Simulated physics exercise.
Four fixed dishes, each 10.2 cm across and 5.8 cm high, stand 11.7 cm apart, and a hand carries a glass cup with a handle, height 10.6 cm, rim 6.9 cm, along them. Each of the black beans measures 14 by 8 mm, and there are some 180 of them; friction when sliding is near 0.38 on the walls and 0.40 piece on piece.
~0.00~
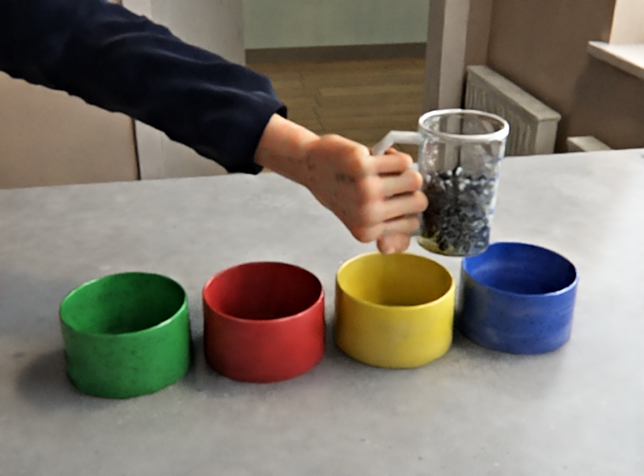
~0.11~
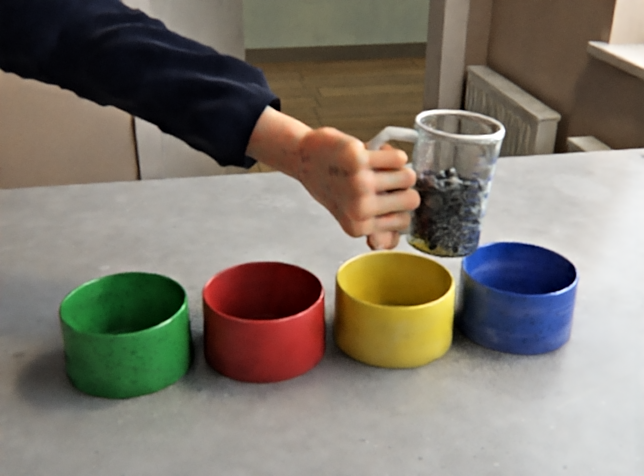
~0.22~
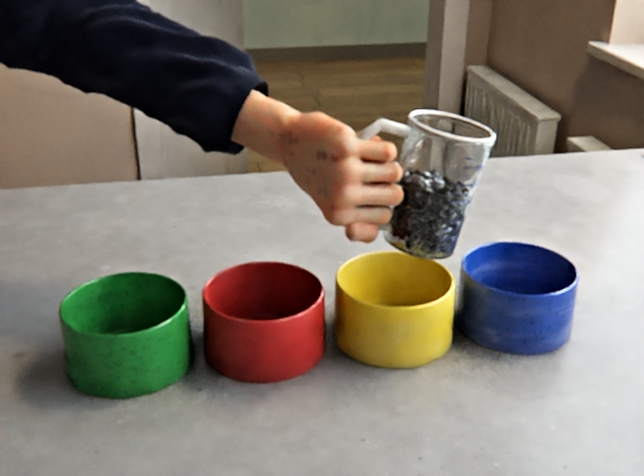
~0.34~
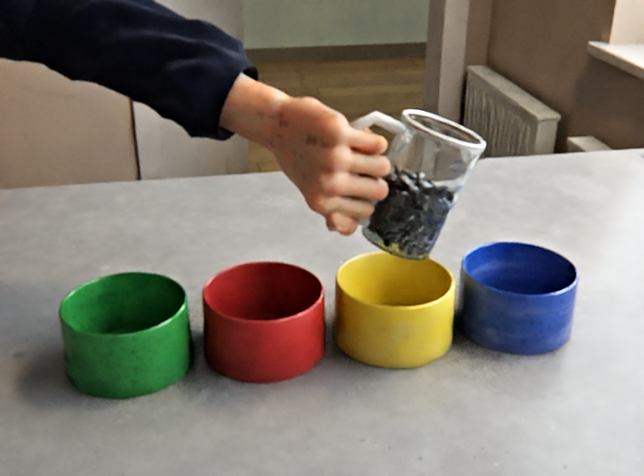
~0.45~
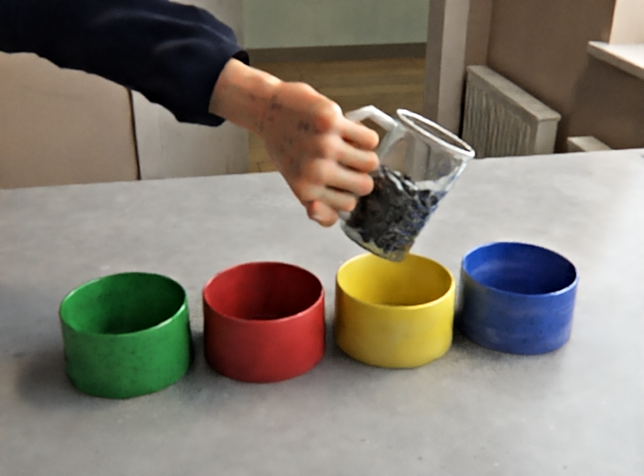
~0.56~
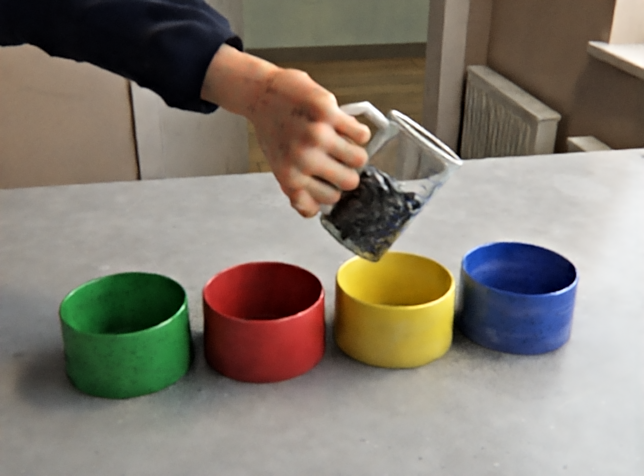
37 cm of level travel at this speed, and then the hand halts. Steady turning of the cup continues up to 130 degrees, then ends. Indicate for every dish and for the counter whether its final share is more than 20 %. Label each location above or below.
Labels - red dish: Above, blue dish: Below, green dish: Below, yellow dish: Below, counter: Below.
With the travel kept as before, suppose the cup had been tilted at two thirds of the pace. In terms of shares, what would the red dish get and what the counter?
In that case I'd put red at 10 and the counter at 10.
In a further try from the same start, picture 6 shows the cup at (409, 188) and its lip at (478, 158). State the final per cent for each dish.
Kept per dish: Red = 10, blue = 0, green = 0, yellow = 50.
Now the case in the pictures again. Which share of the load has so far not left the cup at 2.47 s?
Roughly 0 percent.
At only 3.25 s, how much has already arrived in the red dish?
Some 100 in a hundred by then.
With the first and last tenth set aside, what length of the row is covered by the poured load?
Roughly 6 centimetres.
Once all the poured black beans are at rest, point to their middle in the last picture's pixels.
Close to pixel (266, 328).
After 1.70 s, tilt 117 degrees; cup holds 85 %, red 15 %.
After 2.47 s, tilt 130 degrees; cup holds 0 %, red 100 %.
Then, at 3.25 s, tilt 130 degrees; cup holds 0 %, red 100 %.
By 3.5 s all is still; red 100 %, blue 0 %, green 0 %, yellow 0 %, counter 0 %.
